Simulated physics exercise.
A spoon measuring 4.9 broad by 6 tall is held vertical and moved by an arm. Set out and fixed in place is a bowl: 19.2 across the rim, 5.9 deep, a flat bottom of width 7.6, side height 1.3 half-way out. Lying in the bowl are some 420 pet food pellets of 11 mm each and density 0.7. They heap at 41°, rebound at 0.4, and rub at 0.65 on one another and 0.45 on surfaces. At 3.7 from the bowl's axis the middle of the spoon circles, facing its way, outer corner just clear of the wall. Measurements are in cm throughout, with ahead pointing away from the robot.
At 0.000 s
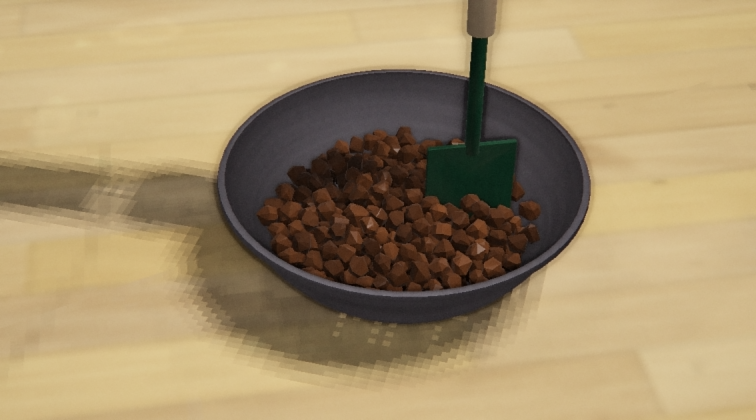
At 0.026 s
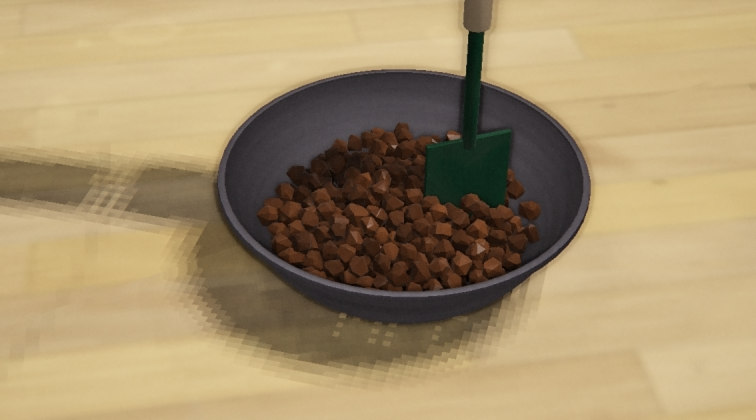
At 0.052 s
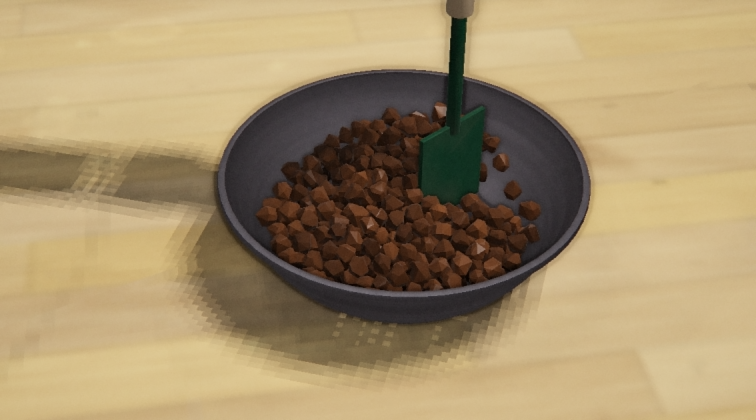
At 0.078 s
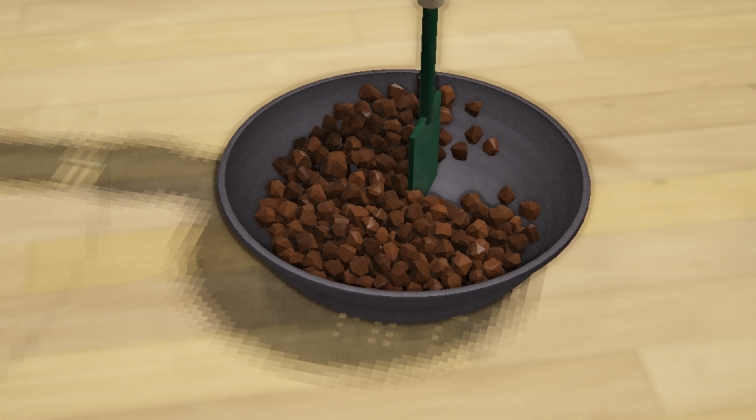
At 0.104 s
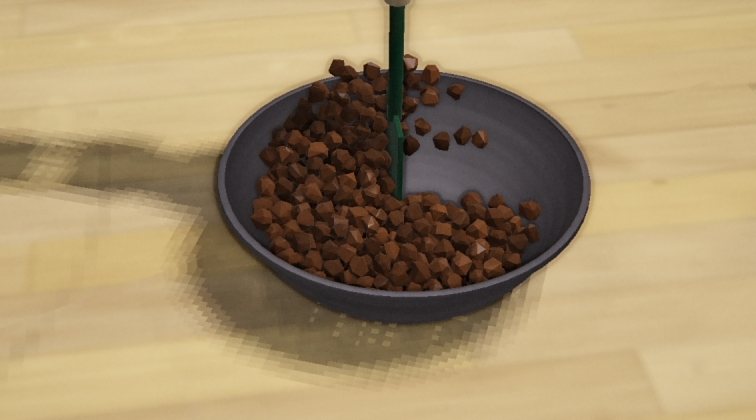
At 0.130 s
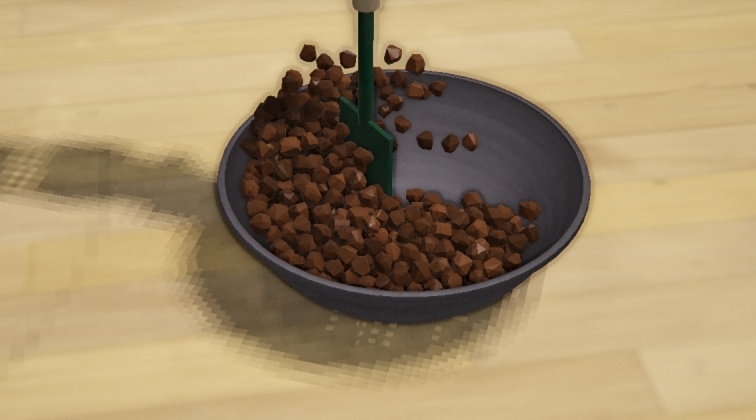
A green, flat-bladed tool held upright sweeps leftward through brown chunks in a dark grey bowl on a pale wooden surface, its blade turning edge-on midway, then angling open again. The chunks pile up along the bowl's back left side, some rising above the rim, while the right side is left barer.
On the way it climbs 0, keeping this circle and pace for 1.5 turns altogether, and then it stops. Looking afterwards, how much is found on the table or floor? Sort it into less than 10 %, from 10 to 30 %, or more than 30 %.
It goes in more than 30 %.
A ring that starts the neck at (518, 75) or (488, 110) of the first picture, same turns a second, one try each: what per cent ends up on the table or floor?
Close to 20 and 55 in a hundred.
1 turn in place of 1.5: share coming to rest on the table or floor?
Close to 40 in a hundred.
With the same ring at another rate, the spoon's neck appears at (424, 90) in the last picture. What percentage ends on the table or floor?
It comes to around 25 percent.
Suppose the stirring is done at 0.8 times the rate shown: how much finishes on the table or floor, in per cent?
30 %.
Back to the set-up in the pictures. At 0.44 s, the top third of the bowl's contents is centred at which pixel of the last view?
I'd say about (429, 105).
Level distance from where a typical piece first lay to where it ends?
Level distance: About 13 cm.
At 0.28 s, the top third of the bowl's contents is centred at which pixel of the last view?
Around (461, 243).
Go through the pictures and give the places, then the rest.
The first picture shows the spoon neck at (474, 121), 0° round; upper third of the load around (393, 208), from x 265 to 530, top at y 135; 424 in the bowl.
The second picture shows the spoon neck at (471, 115), 9° round; upper third of the load around (393, 206), from x 265 to 530, top at y 130.
The third picture shows the spoon neck at (454, 101), 33° round; upper third of the load around (392, 185), from x 265 to 530, top at y 110.
The fourth picture shows the spoon neck at (427, 91), 61° round; upper third of the load around (378, 163), from x 265 to 530, top at y 85.
The fifth picture shows the spoon neck at (395, 89), 88° round; upper third of the load around (350, 145), from x 260 to 530, top at y 65.
The sixth picture shows the spoon neck at (366, 95), 115° round; upper third of the load around (318, 146), from x 250 to 530, top at y 55; 422 in the bowl, 2 in flight or on the tool.
After 0.28 s, 277° round, highest piece 10 above the table; 337 in the bowl, 18 on the table or floor, 69 in flight or on the tool.
After 0.44 s, 78° round, highest piece 9 above the table; 257 in the bowl, 123 on the table or floor, 44 in flight or on the tool.
After 0.72 s, 180° round, highest piece 7 above the table; 222 in the bowl, 202 on the table or floor.
After 1.42 s, 180° round, highest piece 6 above the table; 221 in the bowl, 203 on the table or floor.
In the end, 221 in the bowl, 203 on the table or floor. That is 48 % on the table or floor.
